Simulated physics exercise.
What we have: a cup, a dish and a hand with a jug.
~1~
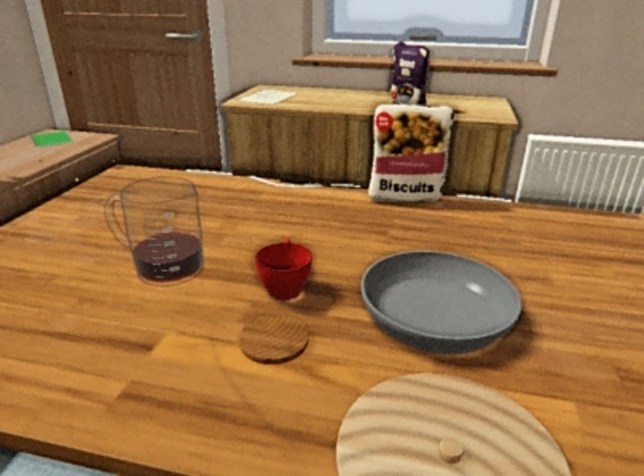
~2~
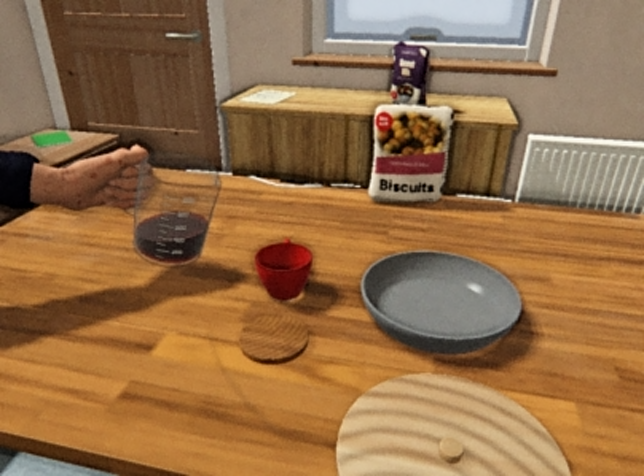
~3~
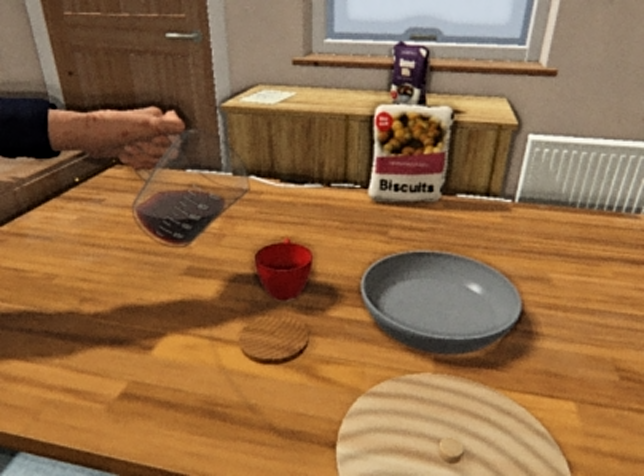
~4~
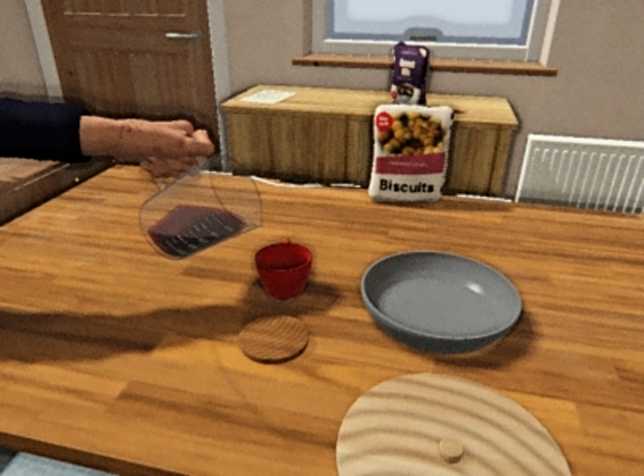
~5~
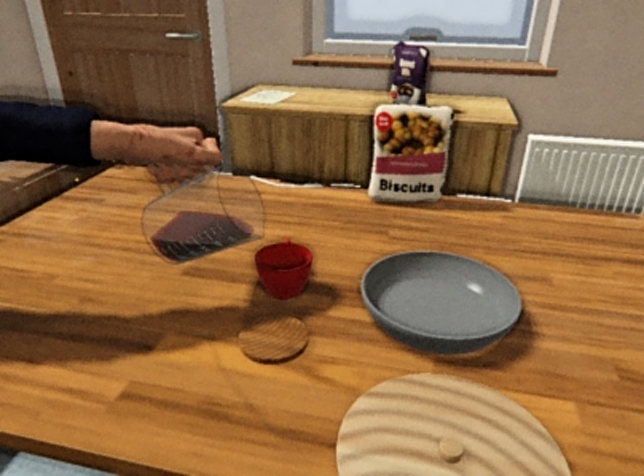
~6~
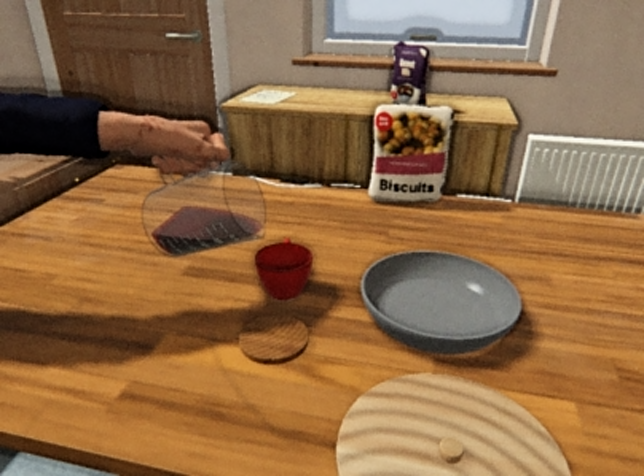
The footage shows a wooden table with a glass jug of dark liquid, a red cup, a grey dish and a biscuits bag behind; a hand grips the jug, lifts it and tilts it rightward near the cup.
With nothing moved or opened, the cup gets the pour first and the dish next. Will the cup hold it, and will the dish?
The cup holds it, the dish holds it.
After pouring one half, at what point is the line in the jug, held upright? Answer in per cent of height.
Estimate: Around 15 per cent of the height.
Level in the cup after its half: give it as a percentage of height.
I'd put it close to 75 per cent.
A moment on, the red wine goes into the cup.
Further on, the red wine goes into the dish.
When it is over, the cup has its share inside; the dish has its share inside.
